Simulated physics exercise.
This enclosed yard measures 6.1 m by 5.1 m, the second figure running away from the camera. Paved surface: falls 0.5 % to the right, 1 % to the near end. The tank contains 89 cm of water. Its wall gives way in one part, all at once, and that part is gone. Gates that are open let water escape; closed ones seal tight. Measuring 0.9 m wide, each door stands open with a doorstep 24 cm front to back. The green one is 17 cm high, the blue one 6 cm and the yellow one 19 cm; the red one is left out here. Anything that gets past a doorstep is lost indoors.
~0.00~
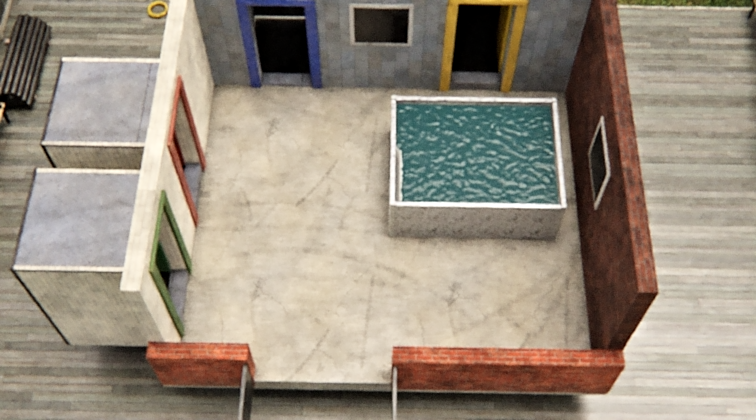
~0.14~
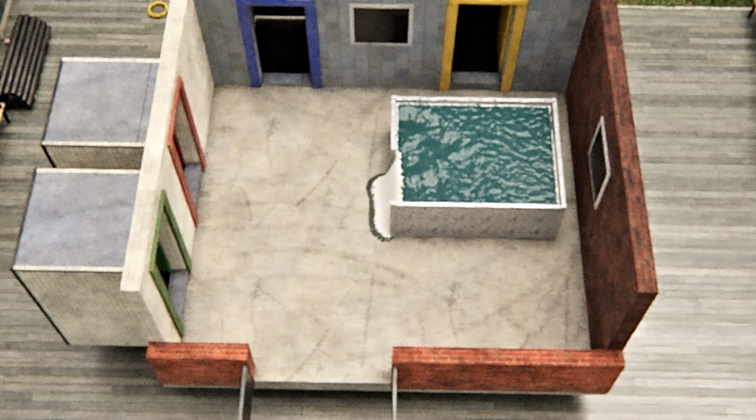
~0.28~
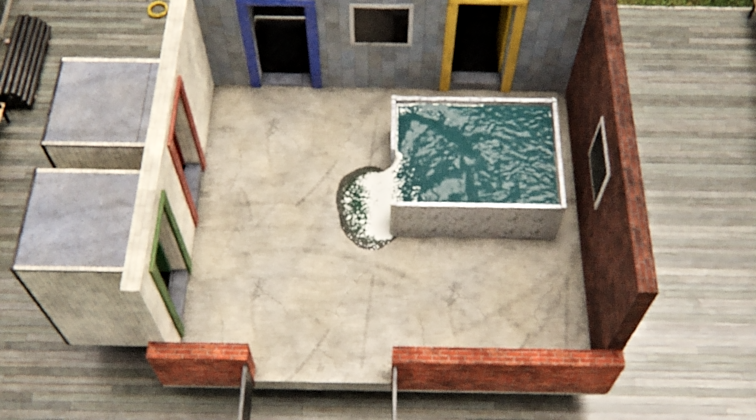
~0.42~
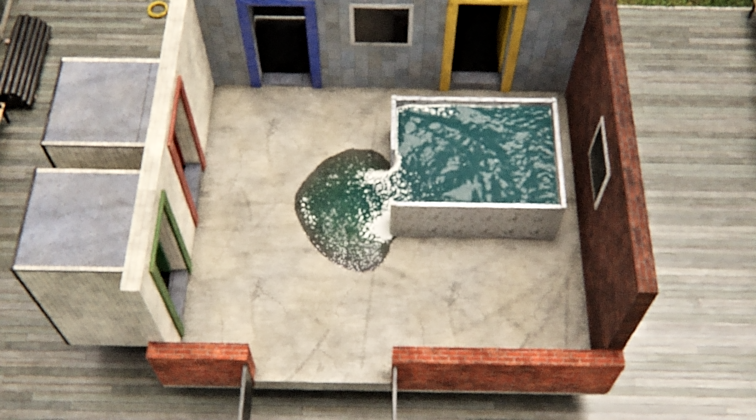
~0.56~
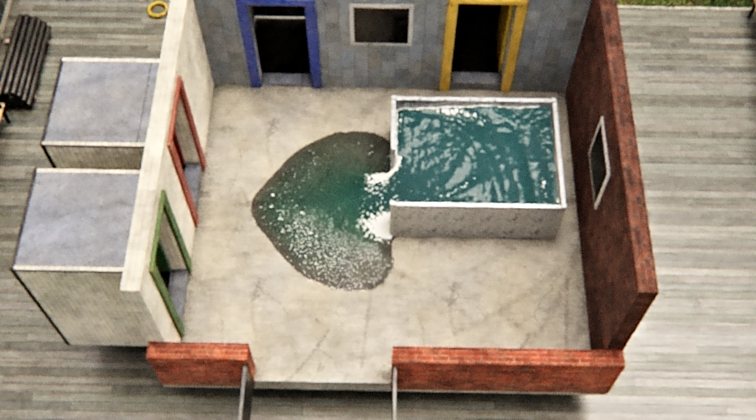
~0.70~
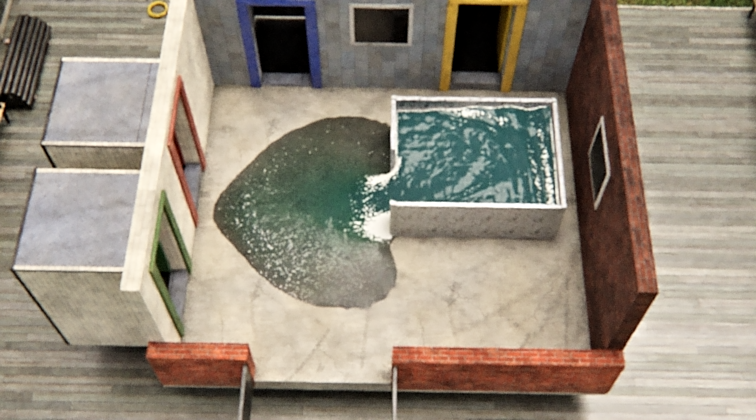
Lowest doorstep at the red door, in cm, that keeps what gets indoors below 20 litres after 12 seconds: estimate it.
My estimate is 31 cm.
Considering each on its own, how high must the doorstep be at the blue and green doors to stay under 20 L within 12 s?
You'd want some 12.5 cm at blue and some 26 cm at green.
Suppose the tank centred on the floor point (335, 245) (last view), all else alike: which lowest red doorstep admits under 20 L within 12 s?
A height near 12.5 cm.
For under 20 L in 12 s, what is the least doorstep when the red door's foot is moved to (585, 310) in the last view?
11.0 cm.
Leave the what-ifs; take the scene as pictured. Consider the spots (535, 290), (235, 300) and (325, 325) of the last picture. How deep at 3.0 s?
Taking the spots in order: About 0, 24 and 2 centimetres.
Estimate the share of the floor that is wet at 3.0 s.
I'd estimate about 50 percent.
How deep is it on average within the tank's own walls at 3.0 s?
I'd put it at some 43 centimetres on average.
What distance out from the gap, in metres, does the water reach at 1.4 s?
Reach: Approx. 4.0 m.
After 1.4 s water covers 50 % of the floor, deepest (43 cm) near (378, 207); 34 cm at the red door, 9 litres in over its 24 cm doorstep.
After 3.0 s water covers 50 % of the floor, deepest (36 cm) near (178, 363); 28 cm at the red door, 77 litres in over its 24 cm doorstep.
After 12.0 s water covers 100 % of the floor, deepest (14 cm) near (215, 364); 9 cm at the red door, 84 litres in over its 24 cm doorstep.
At the red door as built, the water arrived by 0.8 s and peaked near 38 cm at 1.8 s.
With a doorstep of 26 cm, 59 litres would have come in within the 12 s; with 35 cm, 4 litres. So under 20 litres takes about 31 cm.
